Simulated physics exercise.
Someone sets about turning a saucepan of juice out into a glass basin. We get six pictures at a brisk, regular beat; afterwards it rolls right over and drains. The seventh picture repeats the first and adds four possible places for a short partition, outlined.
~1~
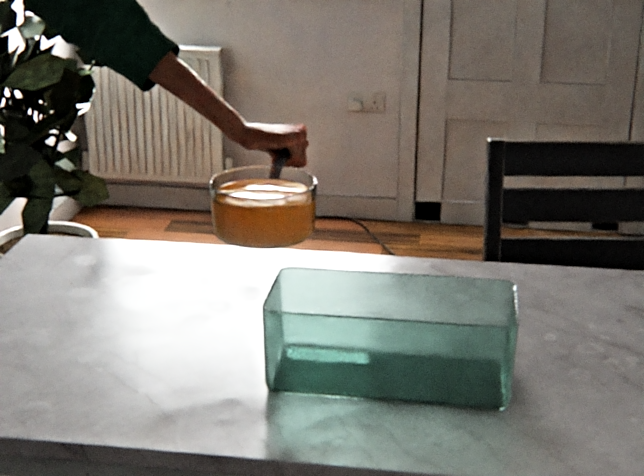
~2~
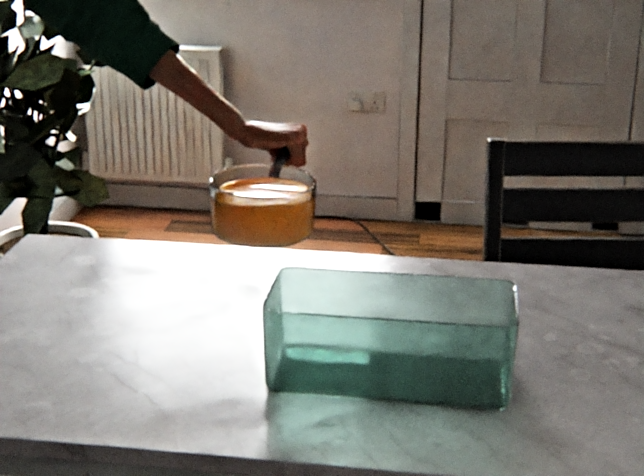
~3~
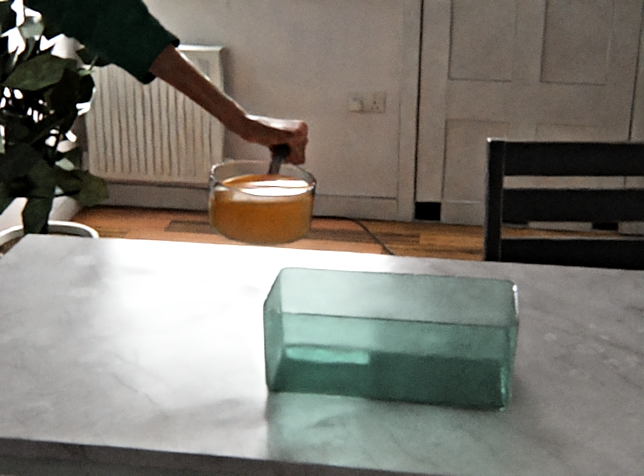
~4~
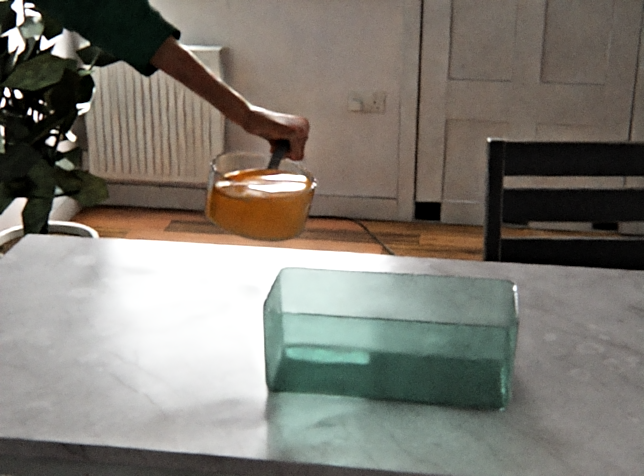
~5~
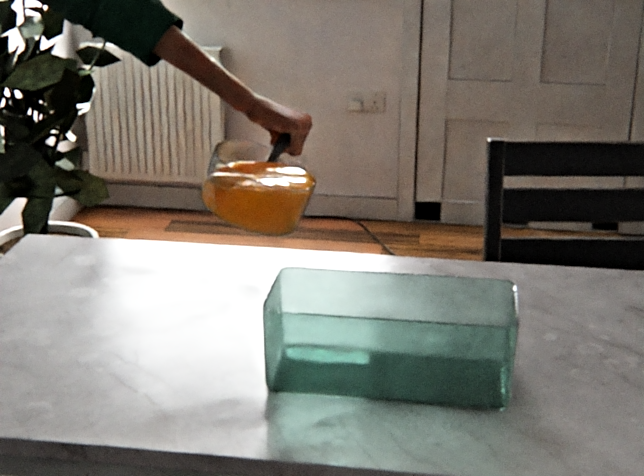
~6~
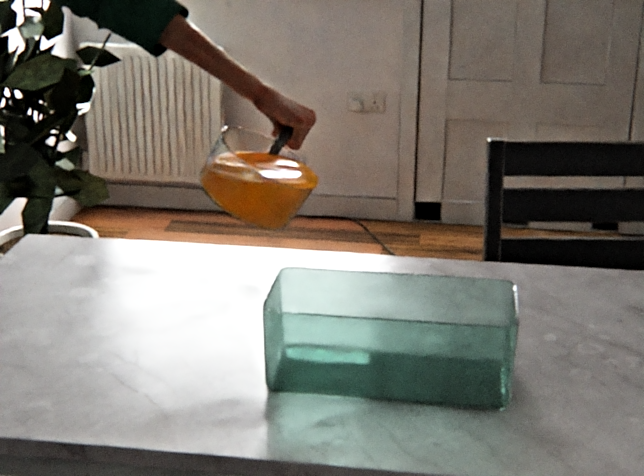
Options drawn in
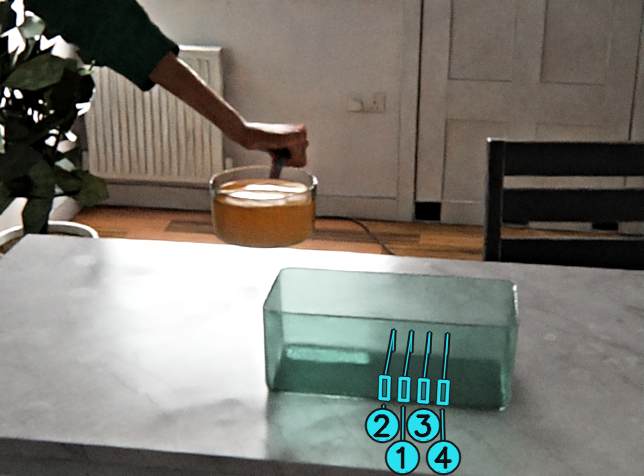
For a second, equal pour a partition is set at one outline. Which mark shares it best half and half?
1 works best here.
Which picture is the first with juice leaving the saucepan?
In picture 6.
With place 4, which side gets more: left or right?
The left side.
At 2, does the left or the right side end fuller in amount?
The right side.
In cyan, 1 at (403, 406); 2 at (383, 405); 3 at (422, 408); 4 at (442, 409).
For place 1, about 47 % ends left of the wall and 50 % right of it; 3 % is lost outside.
For place 2, about 33 % ends left of the wall and 64 % right of it; 3 % is lost outside.
For place 3, about 72 % ends left of the wall and 24 % right of it; 4 % is lost outside.
For place 4, about 83 % ends left of the wall and 12 % right of it; 5 % is lost outside.
